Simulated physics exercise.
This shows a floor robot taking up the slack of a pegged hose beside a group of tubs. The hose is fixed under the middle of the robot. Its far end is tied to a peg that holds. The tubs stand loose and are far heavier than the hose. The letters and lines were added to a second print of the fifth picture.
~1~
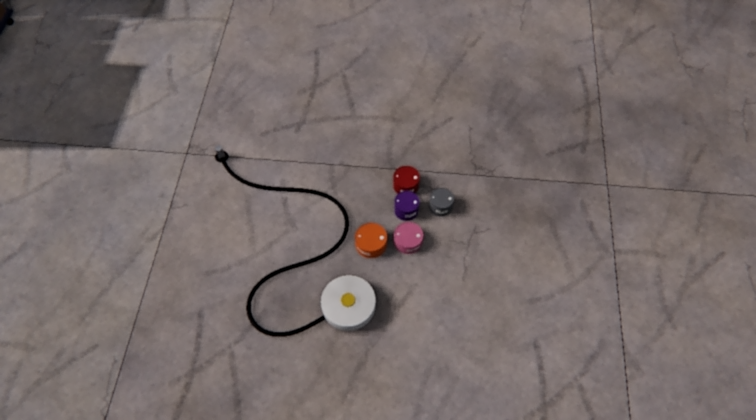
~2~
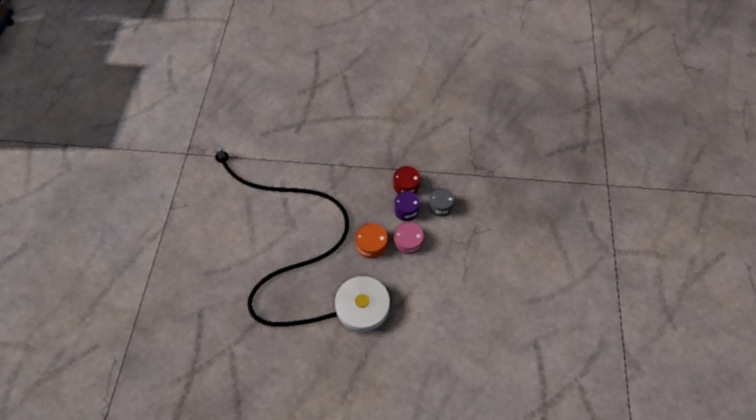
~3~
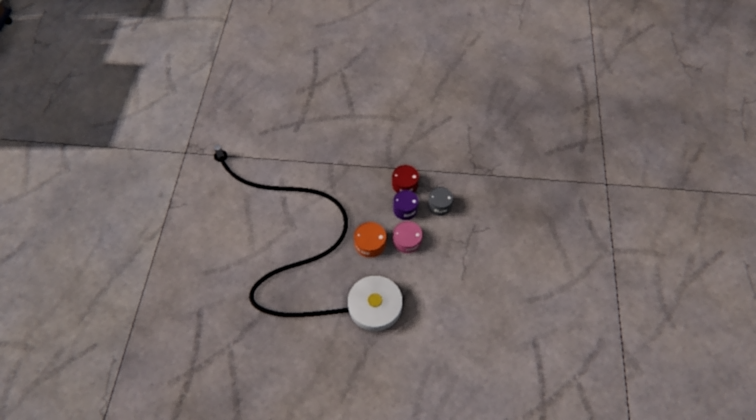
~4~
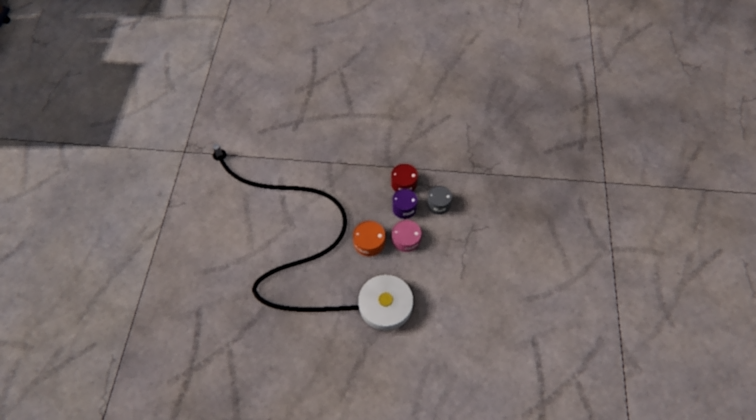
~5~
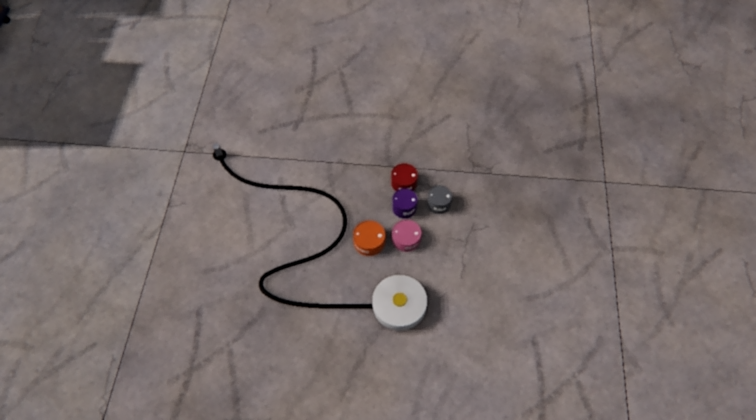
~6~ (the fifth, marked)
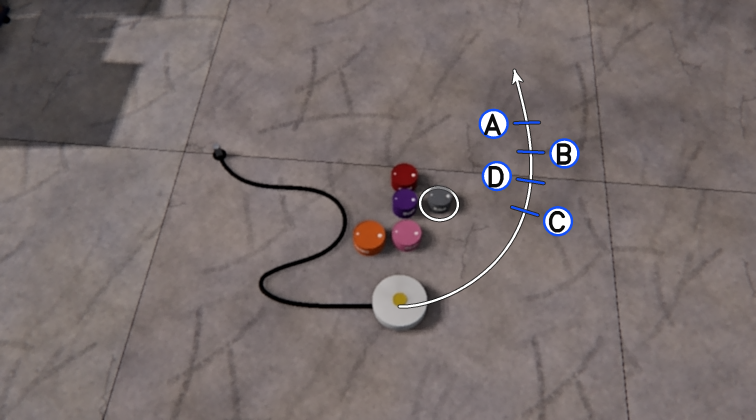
White disc-shaped robot sliding steadily right across a grey floor, drawing along a curving black hose beside five small colourful tubs.
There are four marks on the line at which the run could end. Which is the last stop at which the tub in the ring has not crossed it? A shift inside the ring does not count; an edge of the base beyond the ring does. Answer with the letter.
A is the last safe stop.
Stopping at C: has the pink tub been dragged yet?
By then, no.
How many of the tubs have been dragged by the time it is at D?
By then, none.
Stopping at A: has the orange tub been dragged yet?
Yes.
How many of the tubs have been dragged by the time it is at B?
The count is none.
On the marked copy, A at (527, 123); B at (531, 152); C at (525, 211); D at (531, 181); the ring at (439, 204); the route from (399, 307) via (527, 204) to (514, 70).
With A. Early on, robot (493, 262); grey tub (440, 200).
Further on, robot (531, 185); grey tub (440, 200).
At the end, robot (528, 118); pink tub (402, 223); purple tub (405, 199); grey tub (439, 200); orange tub (373, 217); the grey tub is still in its ring.
As for the rest, B is safe but short; C is safe but short; D is safe but short.
